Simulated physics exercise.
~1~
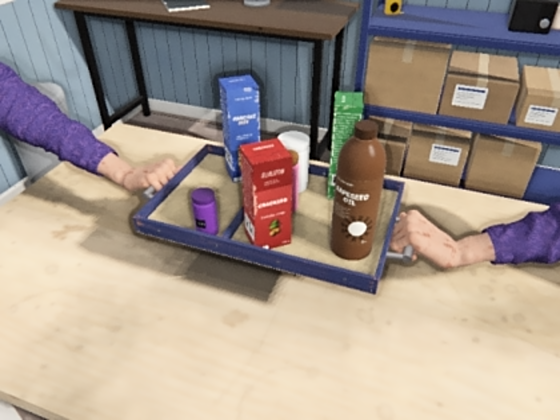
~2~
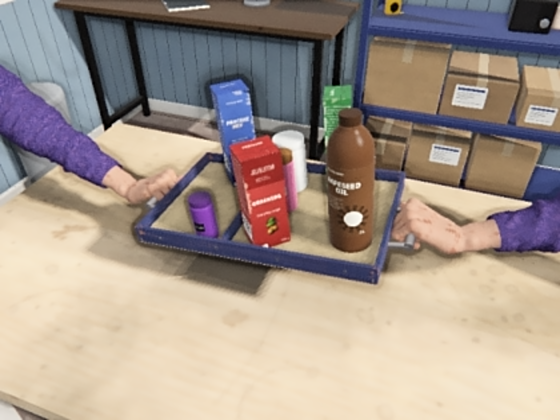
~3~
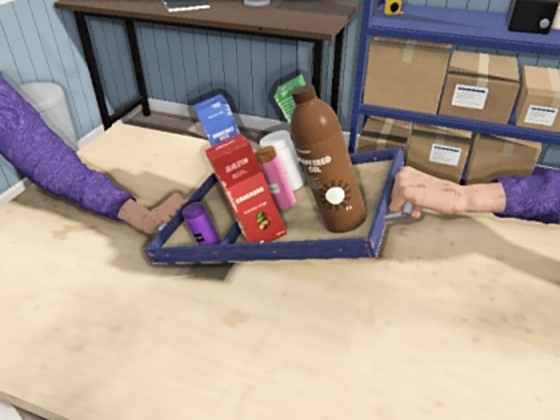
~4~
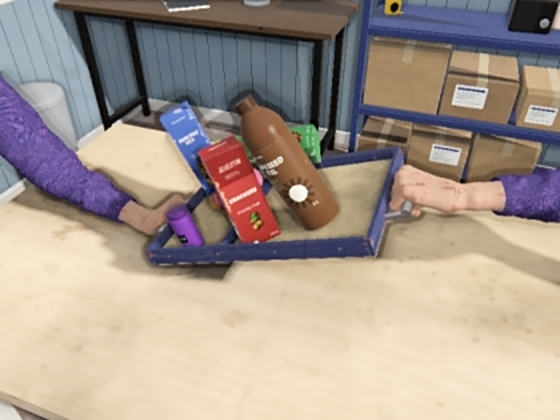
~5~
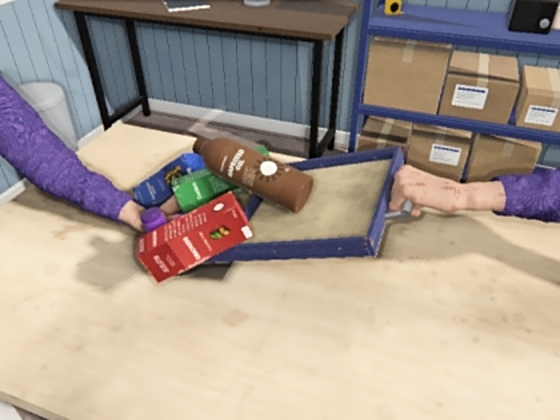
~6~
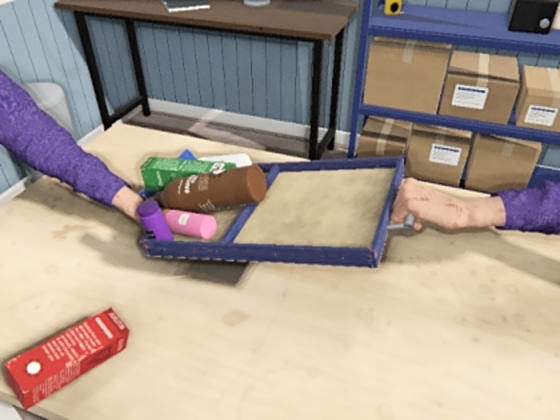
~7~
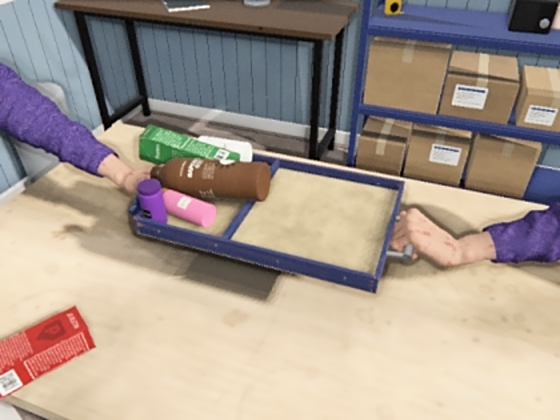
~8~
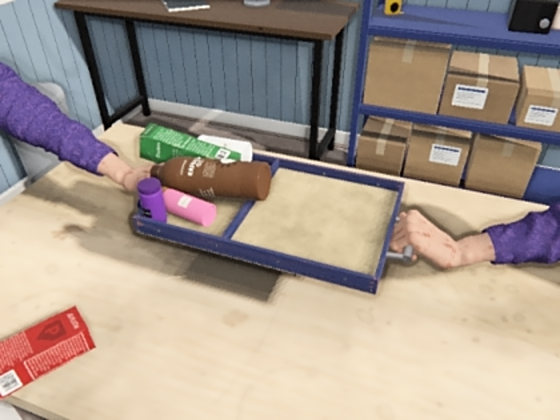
Hands tilting a blue-rimmed tray left, toppling bottles and cartons, the red carton dropping onto the table, then levelling it again.
